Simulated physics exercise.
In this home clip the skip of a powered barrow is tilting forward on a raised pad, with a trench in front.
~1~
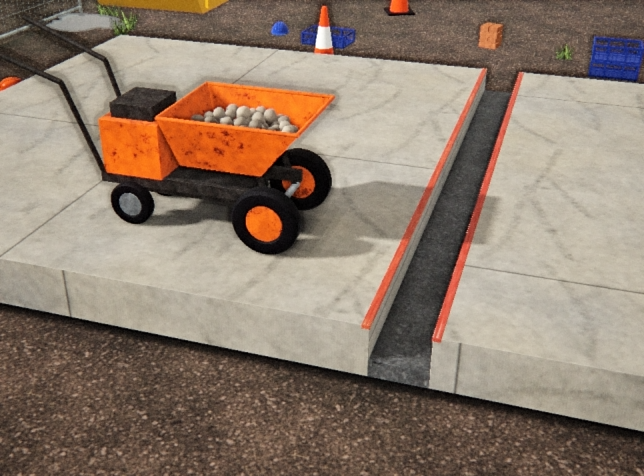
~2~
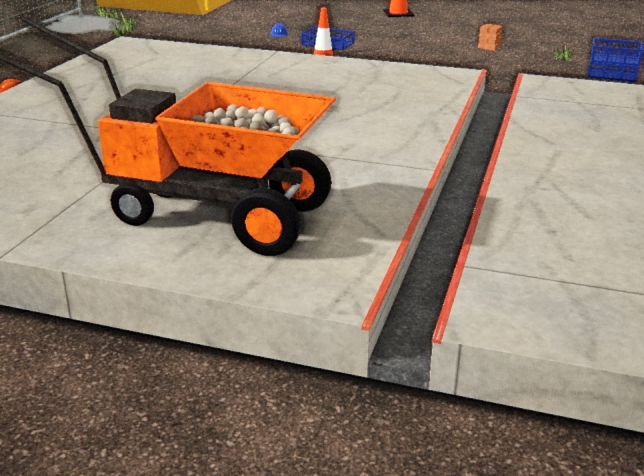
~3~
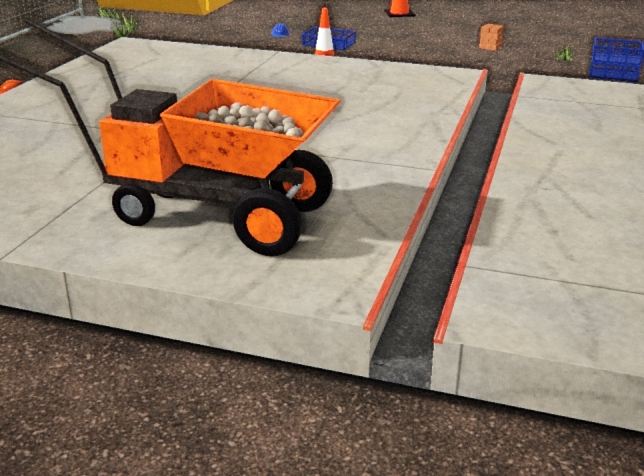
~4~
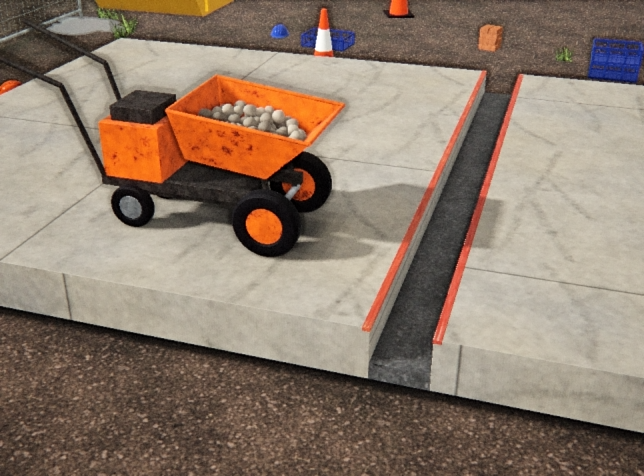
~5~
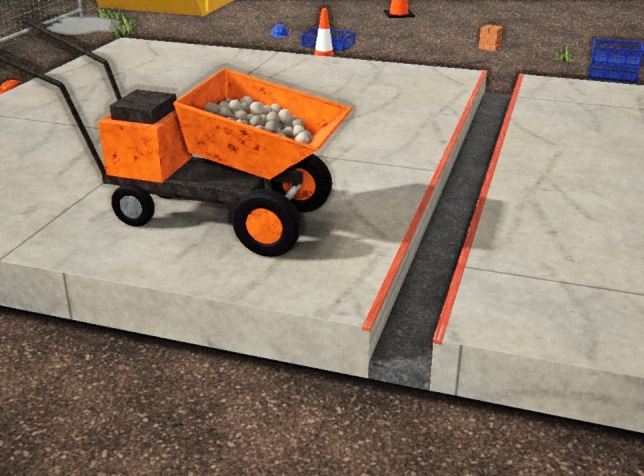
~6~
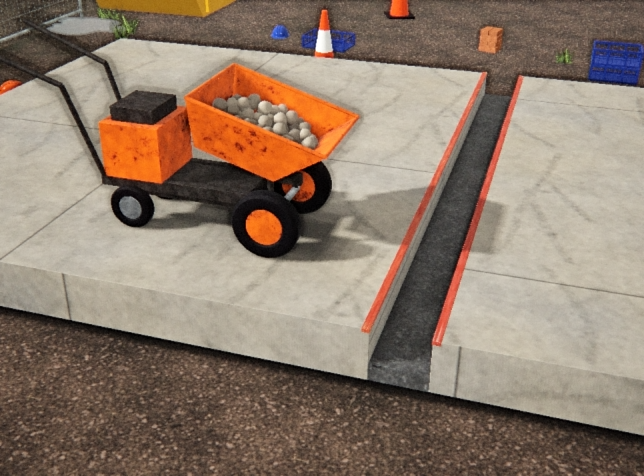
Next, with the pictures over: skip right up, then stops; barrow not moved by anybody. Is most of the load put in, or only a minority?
Largely in.
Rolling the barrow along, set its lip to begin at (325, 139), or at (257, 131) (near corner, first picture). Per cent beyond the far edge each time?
Result: Try 1 = 0 %, try 2 = 0 %.
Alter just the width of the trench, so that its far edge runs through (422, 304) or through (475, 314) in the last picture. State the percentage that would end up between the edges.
You'd get 60 % in the first case and 70 % in the second.
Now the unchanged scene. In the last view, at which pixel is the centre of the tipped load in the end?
Roughly at pixel (423, 272).
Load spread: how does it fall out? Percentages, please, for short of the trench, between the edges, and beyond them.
Roughly, short 30 per cent, between 65 per cent and beyond 0 per cent.
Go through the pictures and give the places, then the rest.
The first frame shows lip of the skip at (297, 136), level; top of the load at (243, 125), river pebbles; first edge of the trench at (380, 294); far edge at (447, 305), the trench over half as wide as the skip, and about half as deep as wide.
The second frame shows lip of the skip at (298, 138), level; top of the load at (243, 126).
The third frame shows lip of the skip at (303, 140), tipped barely; top of the load at (231, 122).
The fourth frame shows lip of the skip at (309, 145), tipped a little; top of the load at (235, 120).
The fifth frame shows lip of the skip at (317, 149), tipped a little; top of the load at (241, 117).
The sixth frame shows lip of the skip at (325, 157), tipped clearly; top of the load at (248, 115); first edge of the trench at (380, 297); far edge at (447, 309).
Soon, skip tipped steeply; all in the skip.
A while on, skip tipped right over; most in the skip; about a quarter short of the trench; a small part in or heaped over the trench; a stray few falling.
Towards the end, skip tipped right over; a small part in the skip; about a quarter short of the trench; about two thirds in or heaped over the trench; a stray few beyond it.
Finally, skip tipped right over; a small part in the skip; about a quarter short of the trench; about two thirds in or heaped over the trench; a stray few beyond it.
